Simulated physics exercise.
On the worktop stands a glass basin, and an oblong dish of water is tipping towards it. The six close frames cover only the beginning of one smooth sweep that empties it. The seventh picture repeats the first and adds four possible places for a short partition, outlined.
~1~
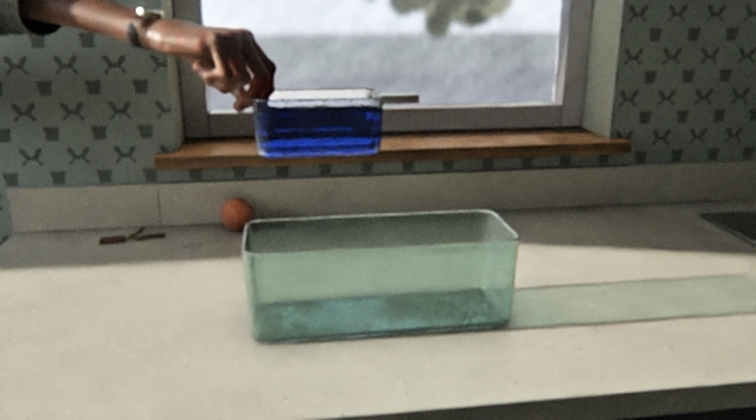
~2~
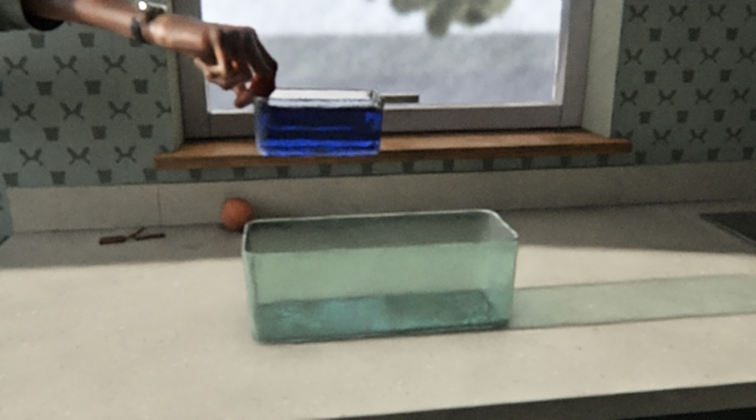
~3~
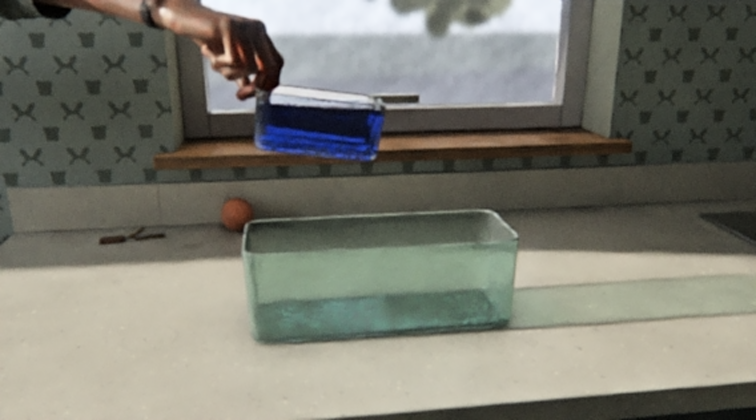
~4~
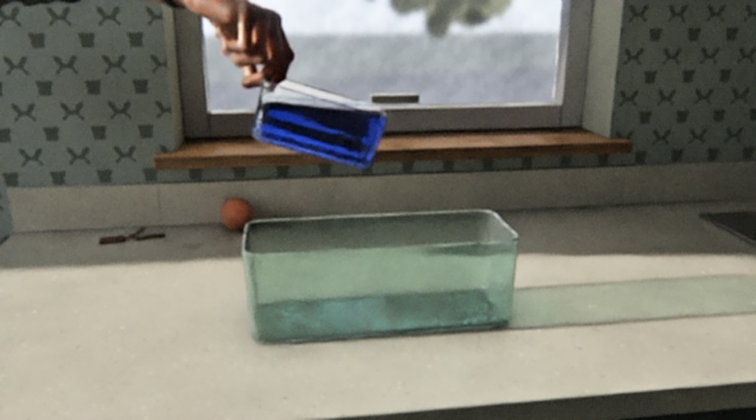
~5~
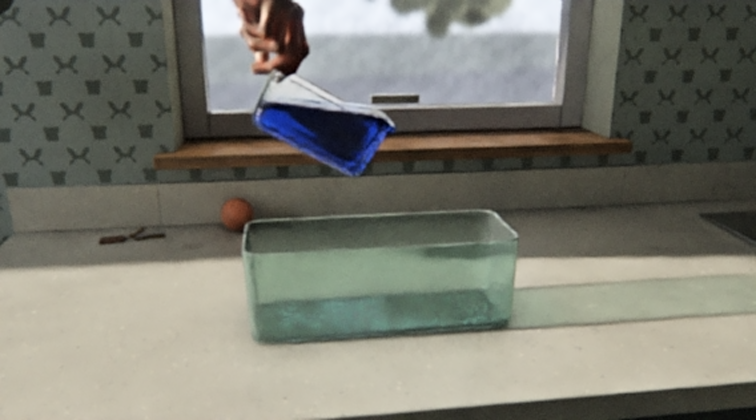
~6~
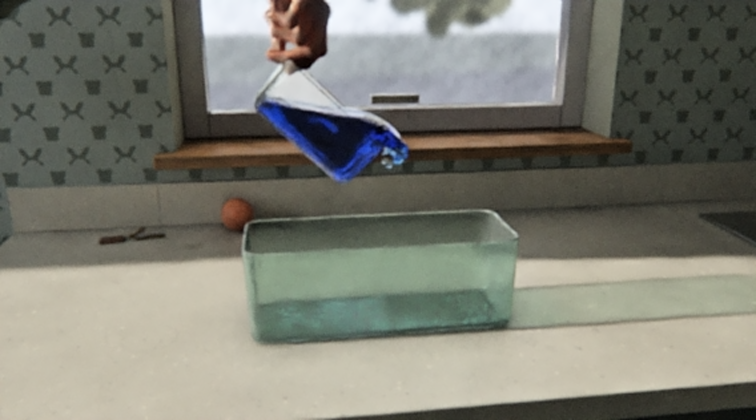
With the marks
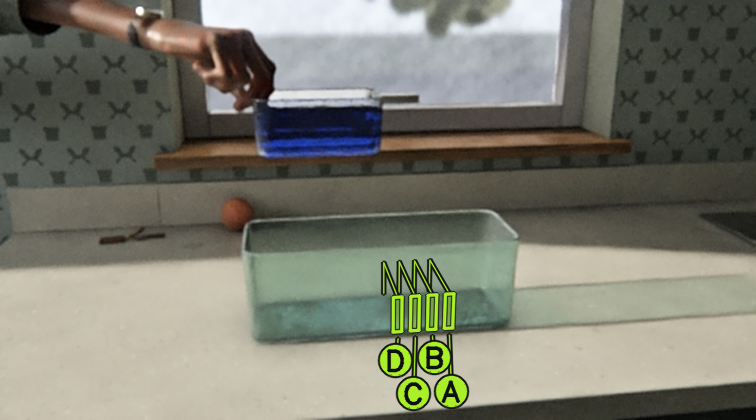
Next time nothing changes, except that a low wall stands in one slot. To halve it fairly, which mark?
It is B.
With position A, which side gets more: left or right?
More ends on the left.
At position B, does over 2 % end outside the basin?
Yes, it does.
On the marked copy, A at (449, 334); B at (432, 335); C at (415, 337); D at (398, 338).
With A, about 68 % ends left of the wall and 20 % right of it; 12 % is lost outside.
With B, about 50 % ends left of the wall and 41 % right of it; 9 % is lost outside.
With C, about 33 % ends left of the wall and 58 % right of it; 10 % is lost outside.
With D, about 22 % ends left of the wall and 69 % right of it; 9 % is lost outside.
